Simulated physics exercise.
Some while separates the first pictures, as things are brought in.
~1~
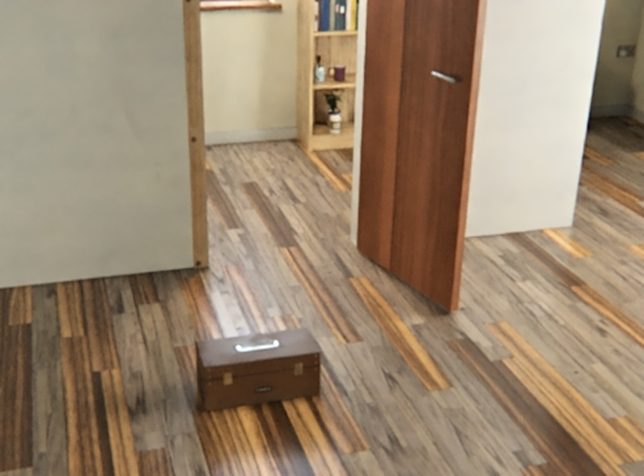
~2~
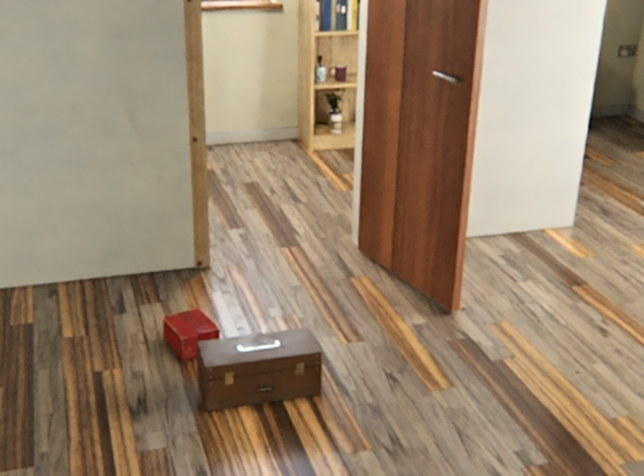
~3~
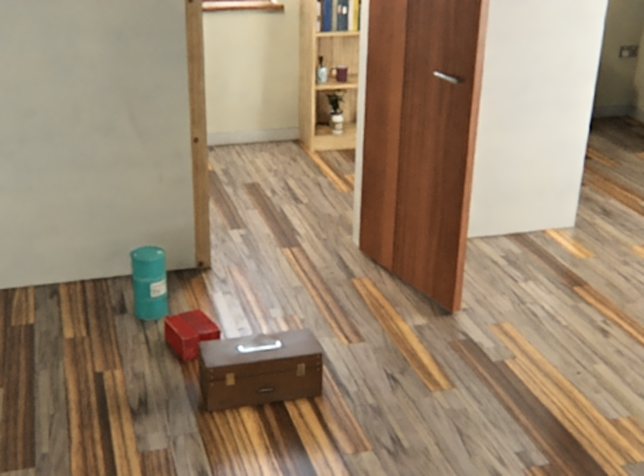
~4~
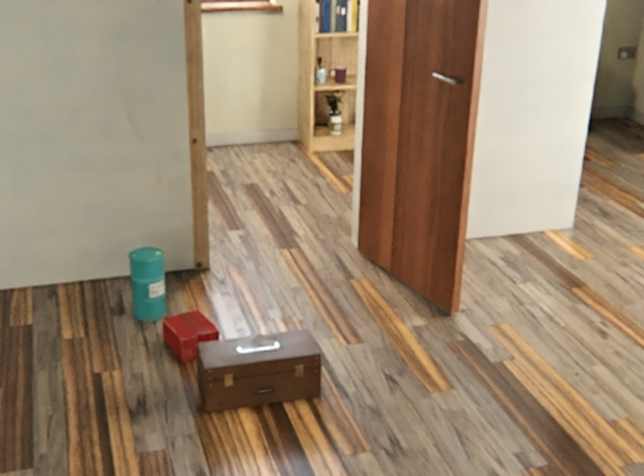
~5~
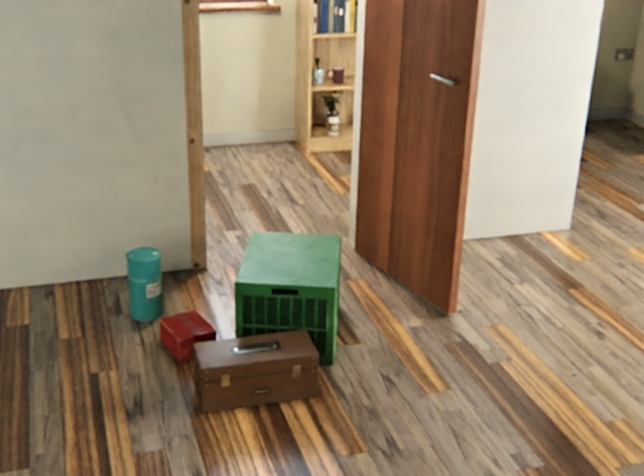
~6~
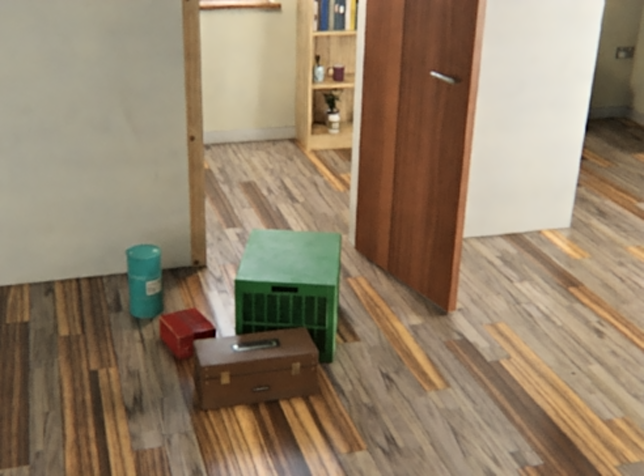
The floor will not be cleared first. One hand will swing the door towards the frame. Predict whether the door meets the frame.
The attempt is thwarted.
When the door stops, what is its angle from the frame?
The answer is roughly 65°.
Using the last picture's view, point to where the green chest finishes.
Around (282, 293).
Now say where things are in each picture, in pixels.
In the first frame, door wide open and still.
In the second frame, door wide open and still; brown toolbox (259, 368); red parcel (192, 334).
In the third frame, door wide open and still; turquoise canister (150, 283); brown toolbox (260, 369).
In the fourth frame, door wide open and still; red parcel (191, 335); turquoise canister (148, 284).
In the fifth frame, door wide open and still; brown toolbox (256, 370); red parcel (188, 335).
In the sixth frame, door wide open and still; green chest (291, 293); turquoise canister (145, 281).
Then, 0.50 s past the last view, open by 92°.
Then, 0.80 s past the last view, open by 76°.
Then, 1.00 s past the last view, open by 65°.
Finally, open by 63°; all 4 still in place. Final places as the last picture's camera would see them, green chest near (283, 293).
